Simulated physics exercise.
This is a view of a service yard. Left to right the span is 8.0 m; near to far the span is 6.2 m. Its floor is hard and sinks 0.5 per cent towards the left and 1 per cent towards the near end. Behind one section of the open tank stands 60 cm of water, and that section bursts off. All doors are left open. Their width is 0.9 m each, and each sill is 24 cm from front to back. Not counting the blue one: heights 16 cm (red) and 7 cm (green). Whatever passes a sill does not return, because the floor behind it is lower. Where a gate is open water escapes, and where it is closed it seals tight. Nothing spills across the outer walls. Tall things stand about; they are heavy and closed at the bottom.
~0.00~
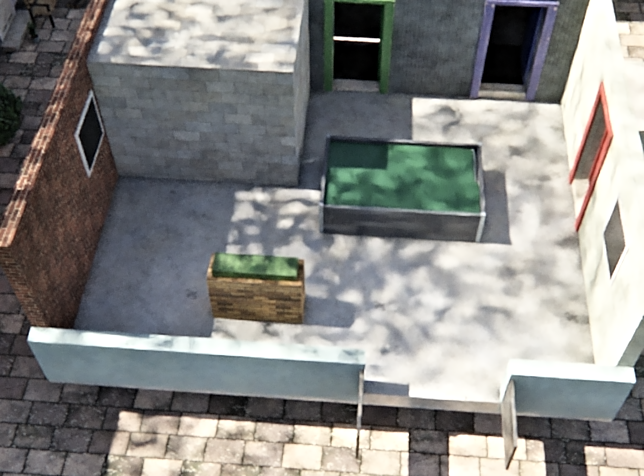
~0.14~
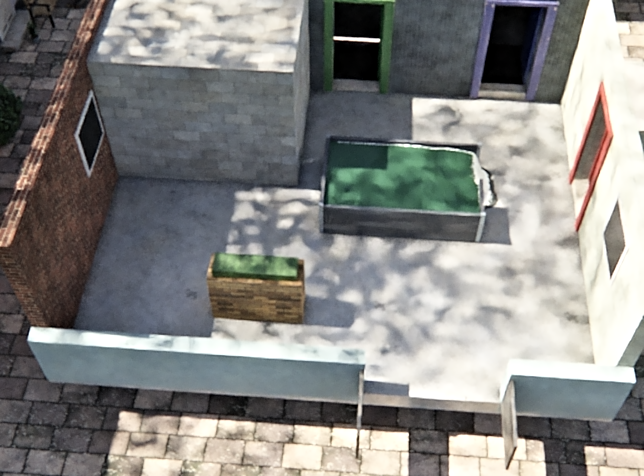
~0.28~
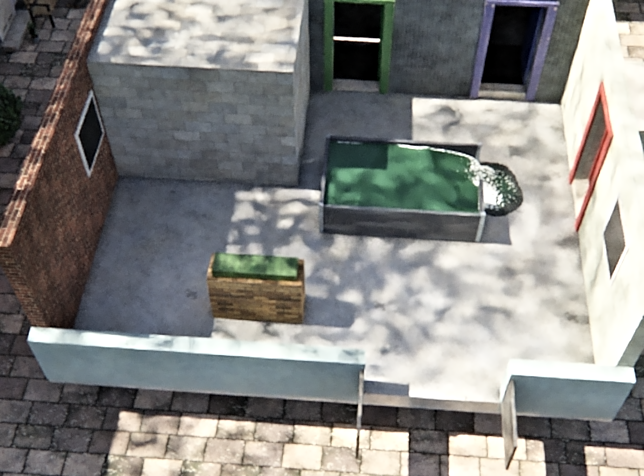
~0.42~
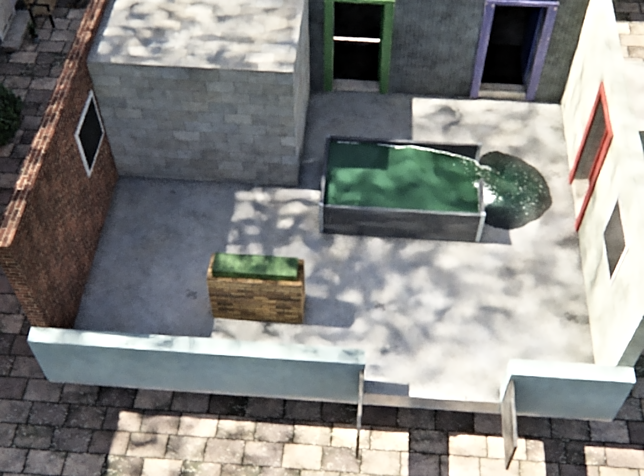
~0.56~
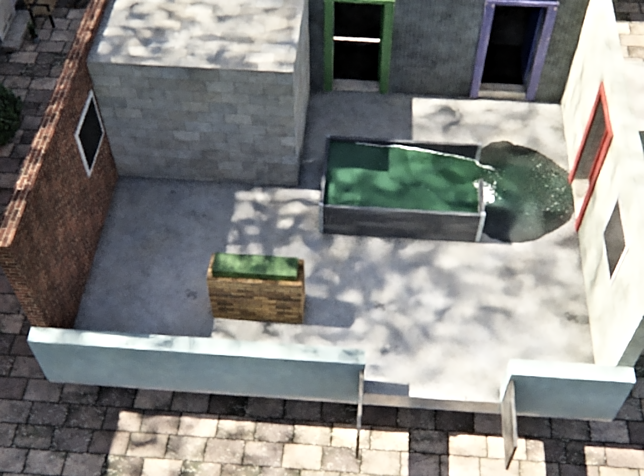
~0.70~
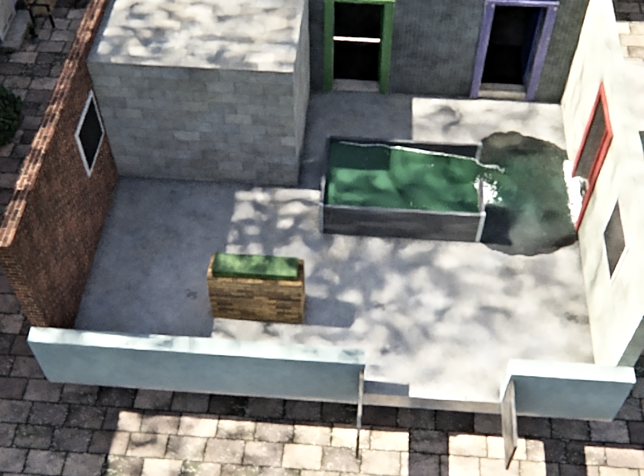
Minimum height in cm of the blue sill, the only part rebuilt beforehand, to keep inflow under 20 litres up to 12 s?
10.5 cm.
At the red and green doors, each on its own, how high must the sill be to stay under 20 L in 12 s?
About 25 cm at red and about 7.5 cm at green.
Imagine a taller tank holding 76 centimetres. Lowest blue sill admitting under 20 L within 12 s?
Roughly 14.0 centimetres would do it.
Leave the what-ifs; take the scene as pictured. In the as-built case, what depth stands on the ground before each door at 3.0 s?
Red 24, green 0, blue 14 cm.
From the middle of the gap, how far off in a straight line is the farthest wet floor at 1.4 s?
Around 3.0 m out.
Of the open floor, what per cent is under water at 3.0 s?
Wet share: Around 30 %.
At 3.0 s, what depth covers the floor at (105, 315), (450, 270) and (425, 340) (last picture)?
I'd read roughly 0, 0 and 0 cm there.
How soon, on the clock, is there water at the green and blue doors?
Arrival at green is 3.2 seconds, at blue 1.8 seconds.
After 1.4 s water covers 15 % of the floor, deepest (30 cm) near (486, 185); it has not reached the blue door.
After 3.0 s water covers 30 % of the floor, deepest (27 cm) near (559, 110); 14 cm at the blue door, 0 litres in over its 15 cm sill.
After 12.0 s water covers 85 % of the floor, deepest (10 cm) near (334, 161); 5 cm at the blue door, 4 litres in over its 15 cm sill.
At the blue door as built, the water arrived by 1.8 s and peaked near 15 cm at 3.4 s.
Run again over the same 12 s with other heights there, 40 litres in over 8.5 cm, 14 litres over 11.5 cm. The limit of 20 litres is kept from about 10.5 cm up.
